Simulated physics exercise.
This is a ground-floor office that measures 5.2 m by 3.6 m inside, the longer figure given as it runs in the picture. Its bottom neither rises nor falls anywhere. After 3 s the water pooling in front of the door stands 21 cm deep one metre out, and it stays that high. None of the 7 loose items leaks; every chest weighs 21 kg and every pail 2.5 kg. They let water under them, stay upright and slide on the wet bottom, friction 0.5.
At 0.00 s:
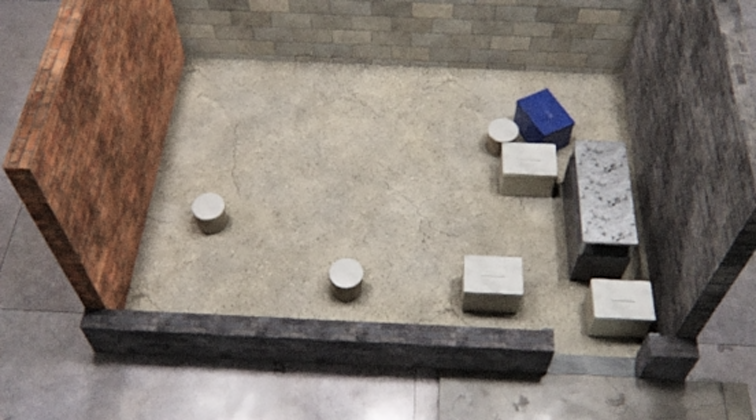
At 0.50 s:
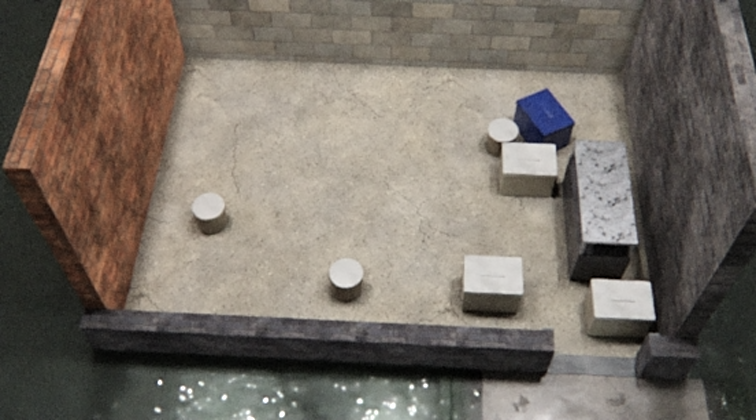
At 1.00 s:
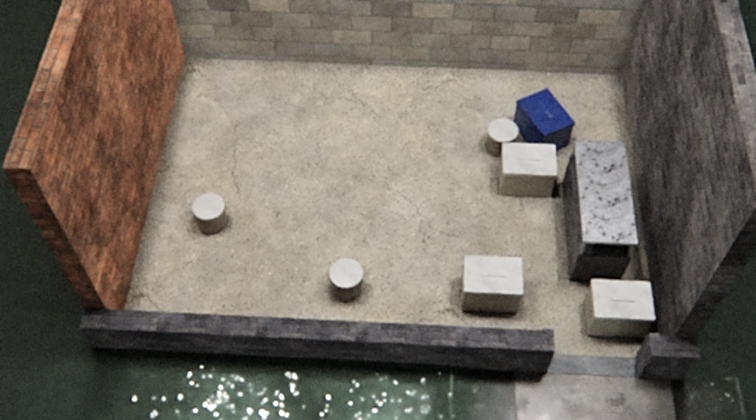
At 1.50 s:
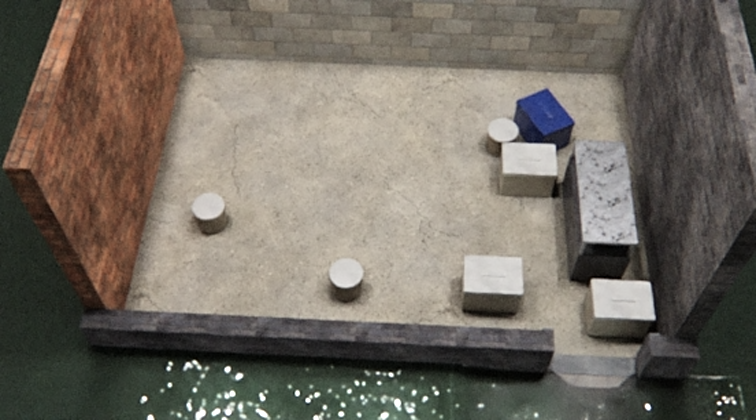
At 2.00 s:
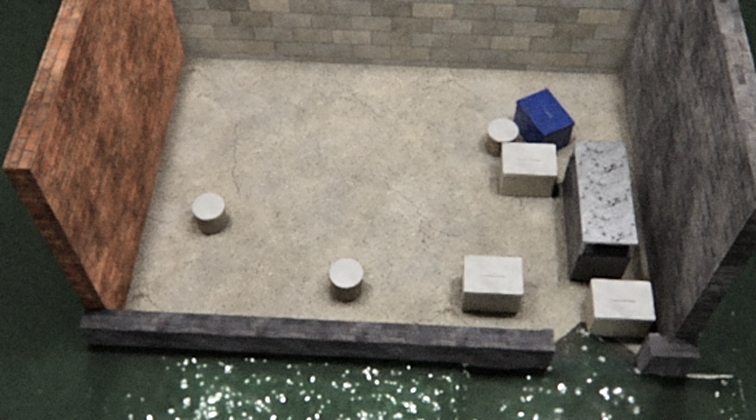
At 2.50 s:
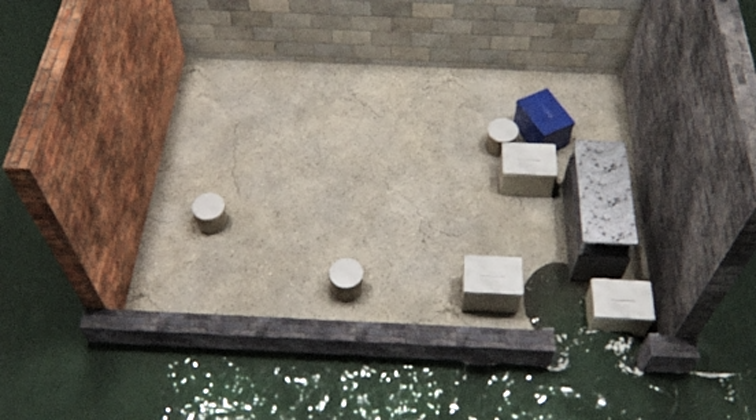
In a walled room, dark water rises outside and creeps in through the doorway.
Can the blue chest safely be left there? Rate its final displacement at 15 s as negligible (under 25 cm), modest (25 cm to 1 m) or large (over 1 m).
Negligible.
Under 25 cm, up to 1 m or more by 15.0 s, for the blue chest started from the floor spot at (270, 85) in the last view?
I'd say it sits almost still.
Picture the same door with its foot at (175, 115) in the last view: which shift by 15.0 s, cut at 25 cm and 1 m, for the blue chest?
The blue chest goes a bit.
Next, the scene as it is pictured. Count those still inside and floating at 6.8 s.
At that time, 0.
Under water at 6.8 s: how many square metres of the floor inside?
My estimate is roughly 14 m2.
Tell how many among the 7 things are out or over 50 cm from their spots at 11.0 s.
I make it 0.
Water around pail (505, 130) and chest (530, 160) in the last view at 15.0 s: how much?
Close to 6 and 8 centimetres.
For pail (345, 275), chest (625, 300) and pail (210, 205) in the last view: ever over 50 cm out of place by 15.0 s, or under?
Result, in order: Bigger / not bigger / bigger.
After 3.5 s the blue chest is near (546, 111), 0.0 m from its start, aground; 0 afloat.
After 6.8 s the blue chest is near (546, 111), 0.0 m from its start, aground; 0 afloat.
After 11.0 s the blue chest is near (546, 111), 0.0 m from its start, aground; 1 afloat.
After 15.0 s the blue chest is near (546, 111), 0.0 m from its start, aground; 3 afloat.
